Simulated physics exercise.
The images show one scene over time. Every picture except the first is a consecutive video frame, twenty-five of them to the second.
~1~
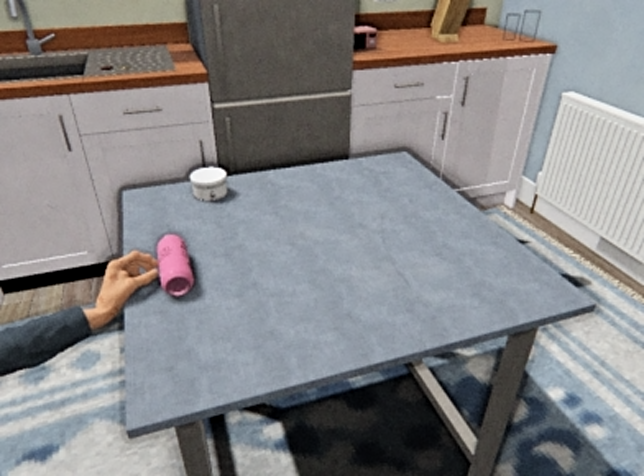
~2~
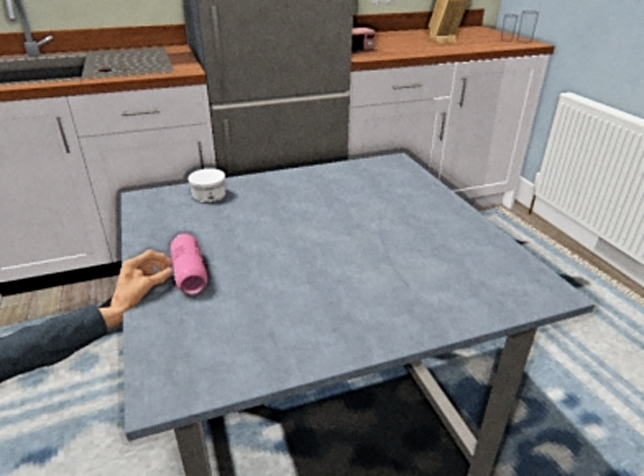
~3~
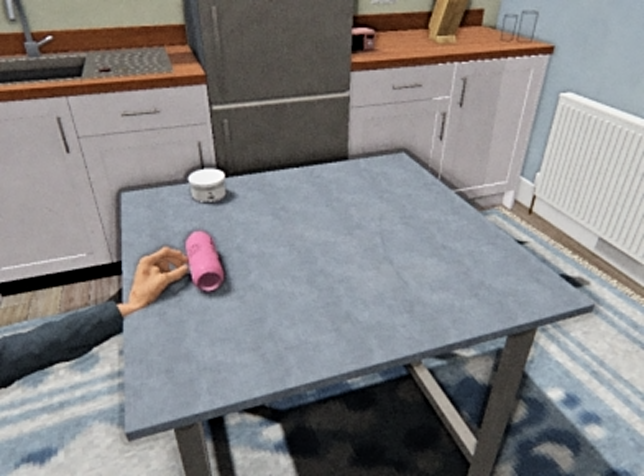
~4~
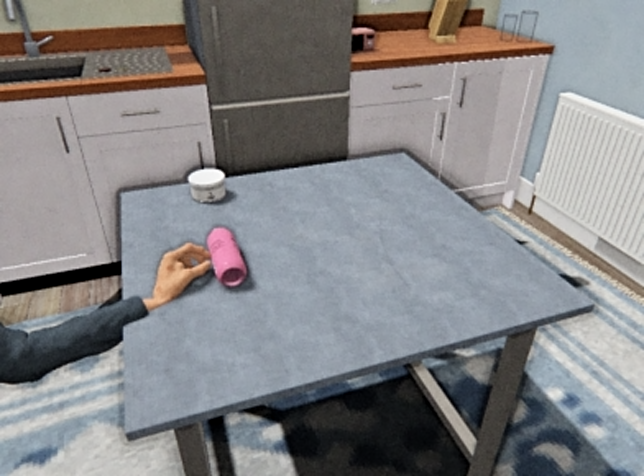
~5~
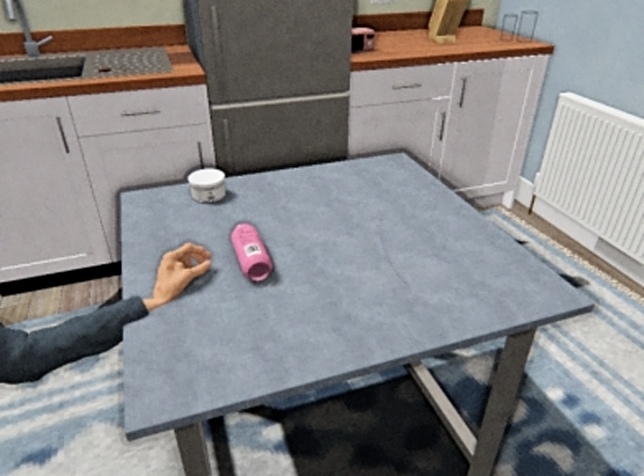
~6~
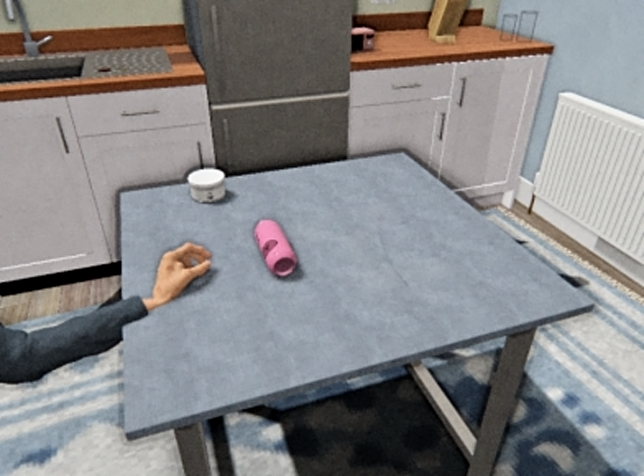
Pink can lying on a grey kitchen table rolling right as a hand pushes it, then rolling on beyond the stilled hand.
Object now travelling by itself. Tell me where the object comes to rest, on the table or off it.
It rests off the table.
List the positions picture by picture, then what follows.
Under the hand; pink can (174, 264), in the first frame.
Under the hand; pink can (188, 263), in the second frame.
Under the hand; pink can (204, 260), in the third frame.
Pink can (226, 256), in the fourth frame.
Pink can (251, 251) shifted about its own width, in the fifth frame.
Pink can (275, 247) shifted well along, in the sixth frame.
Then, 0.20 s on from there, pink can shifted well along near (381, 227).
Then, 0.40 s on from there, pink can shifted well along near (471, 210).
Then, 0.70 s on from there, pink can now off the table.
Then, 0.90 s on from there, things are still on the move.
In the end, off the table, pink can.
